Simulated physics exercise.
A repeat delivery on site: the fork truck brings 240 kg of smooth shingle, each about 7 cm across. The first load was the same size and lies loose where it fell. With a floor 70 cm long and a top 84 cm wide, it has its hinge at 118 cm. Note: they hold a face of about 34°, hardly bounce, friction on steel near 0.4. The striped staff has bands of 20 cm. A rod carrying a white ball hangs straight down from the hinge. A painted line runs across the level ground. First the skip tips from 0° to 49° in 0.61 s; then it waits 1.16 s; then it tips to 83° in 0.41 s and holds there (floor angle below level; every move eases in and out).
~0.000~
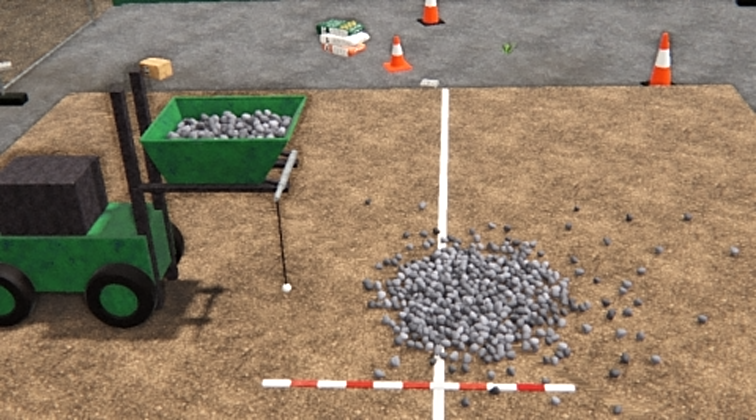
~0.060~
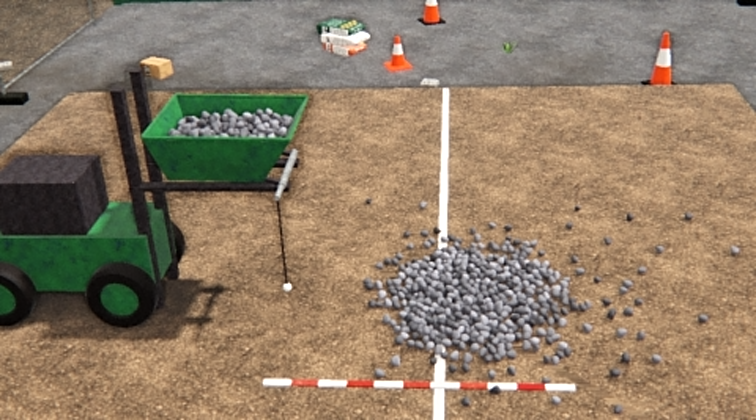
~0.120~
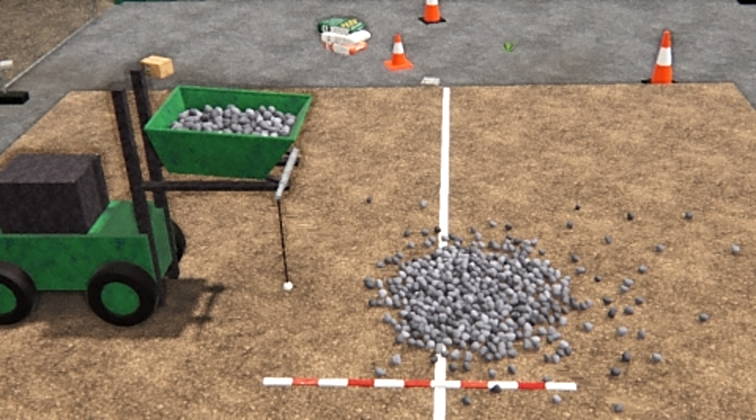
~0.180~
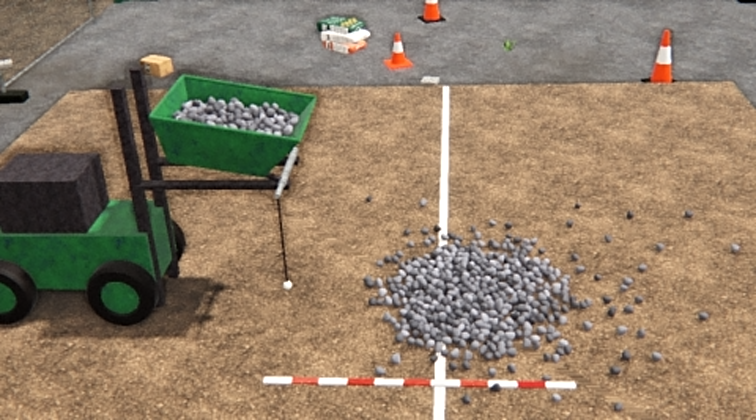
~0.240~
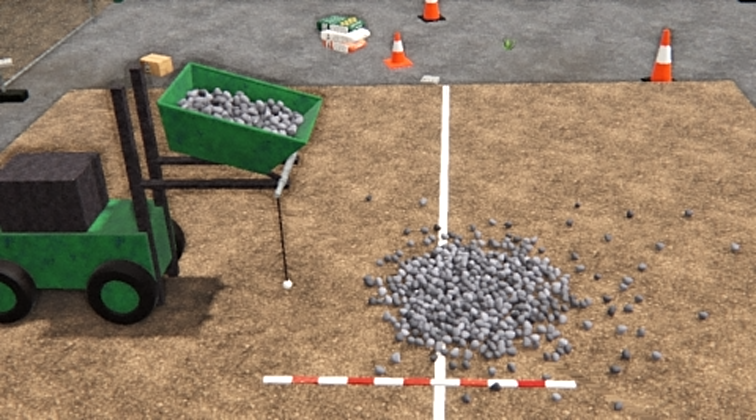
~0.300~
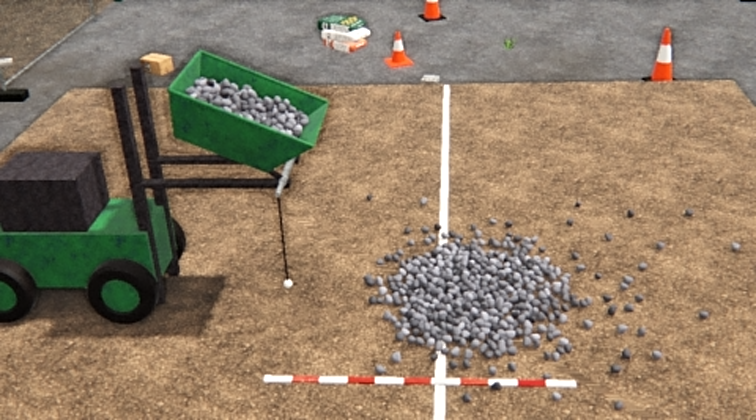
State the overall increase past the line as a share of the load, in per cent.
The increase is about 29 per cent of the load.
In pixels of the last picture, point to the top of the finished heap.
The top of the heap sits near (429, 274).
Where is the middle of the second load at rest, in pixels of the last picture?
Middle: Approx. (418, 287) px.
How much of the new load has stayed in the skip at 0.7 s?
Close to 100 in a hundred is still held.
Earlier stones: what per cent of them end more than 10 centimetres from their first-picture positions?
Close to 5 per cent.
After 0.5 s the floor is at 42°; in per cent of one load, 100 in the skip, 26 short of the line, 74 past the line; the foremost stones are at (670, 265).
After 0.7 s the floor is at 49°; in per cent of one load, 100 in the skip, 26 short of the line, 74 past the line; the foremost stones are at (670, 265).
After 2.6 s the floor is at 83°; in per cent of one load, 9 in the skip, 110 short of the line, 80 past the line; the foremost stones are at (670, 265).
After 5.0 s the floor is at 83°; in per cent of one load, 0 in the skip, 97 short of the line, 103 past the line; the foremost stones are at (672, 257). Net gain past the line, 29.
